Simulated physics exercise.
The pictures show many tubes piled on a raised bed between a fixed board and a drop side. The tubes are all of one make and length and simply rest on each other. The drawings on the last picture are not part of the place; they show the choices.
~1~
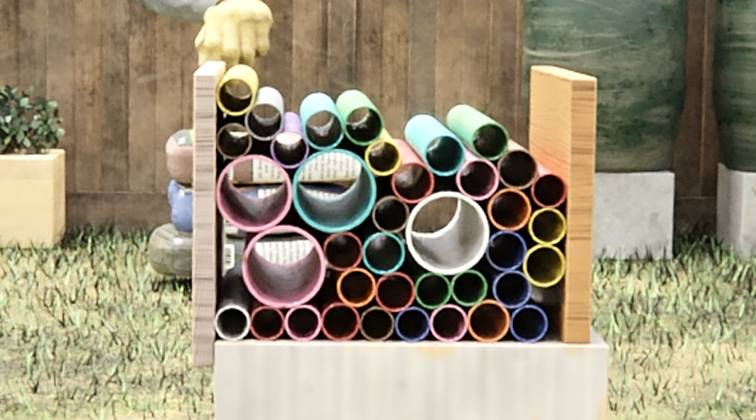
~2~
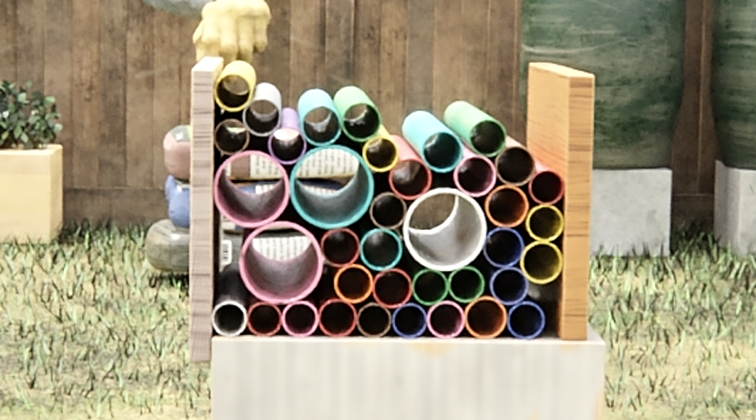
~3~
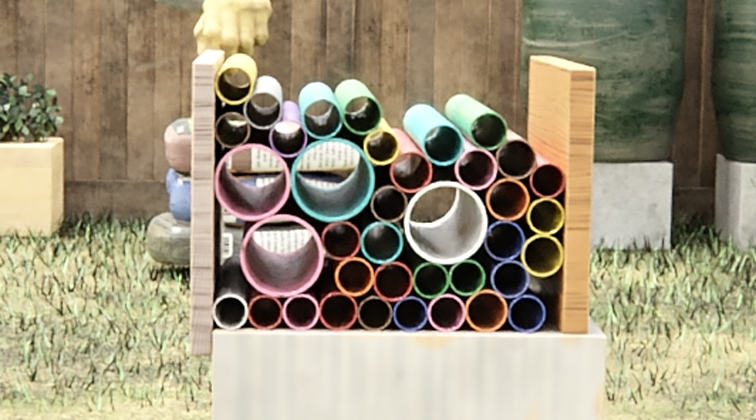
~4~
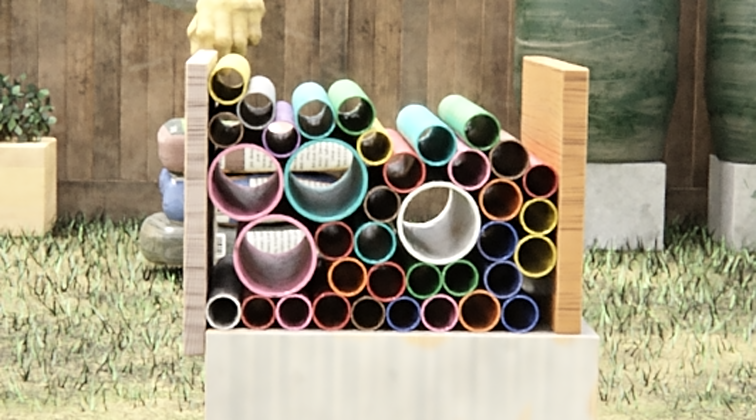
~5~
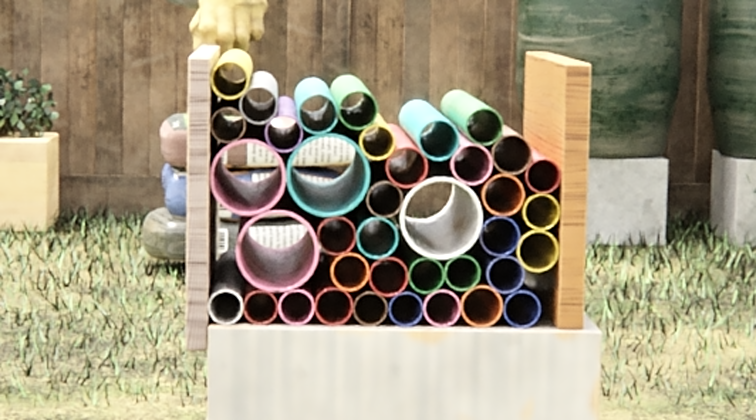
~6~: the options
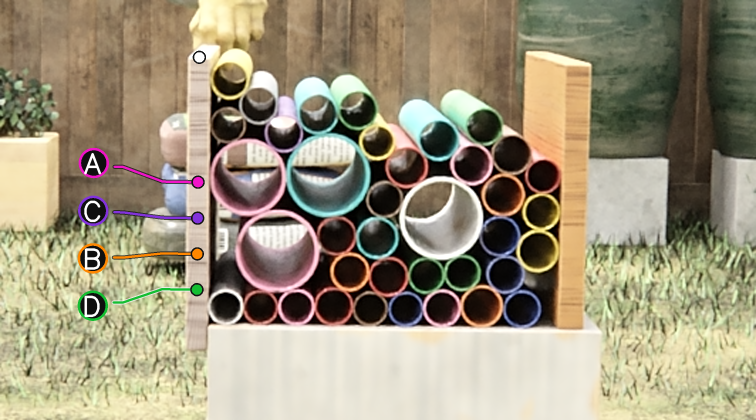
A pale yellow, hand-like shape shows at the top left, above a stack of coloured tubes seen end-on at close range in a grassy yard with a brown wooden fence. Large pink, turquoise and white tubes sit among smaller red, blue, green and yellow ones between two upright boards on a pale block. The camera shakes slightly, while the tubes show no clear movement.
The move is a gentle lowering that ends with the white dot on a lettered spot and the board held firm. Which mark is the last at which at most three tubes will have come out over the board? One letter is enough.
Slide it to C.
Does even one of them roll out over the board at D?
Yes, at D.
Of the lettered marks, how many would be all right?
Two of the four.
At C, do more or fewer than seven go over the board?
At C, fewer than seven.
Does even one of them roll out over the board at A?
Yes.
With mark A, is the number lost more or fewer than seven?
It loses fewer than seven.
On the marked copy, A at (198, 182); B at (197, 254); C at (198, 218); D at (197, 289); the white dot at (199, 57).
With C. Early on, top of the board (210, 130).
Further on, top of the board (209, 214).
At the end, top of the board (209, 217), three out over the board.
As for the rest, A three out over the board; B more than three out over the board; D more than three out over the board.
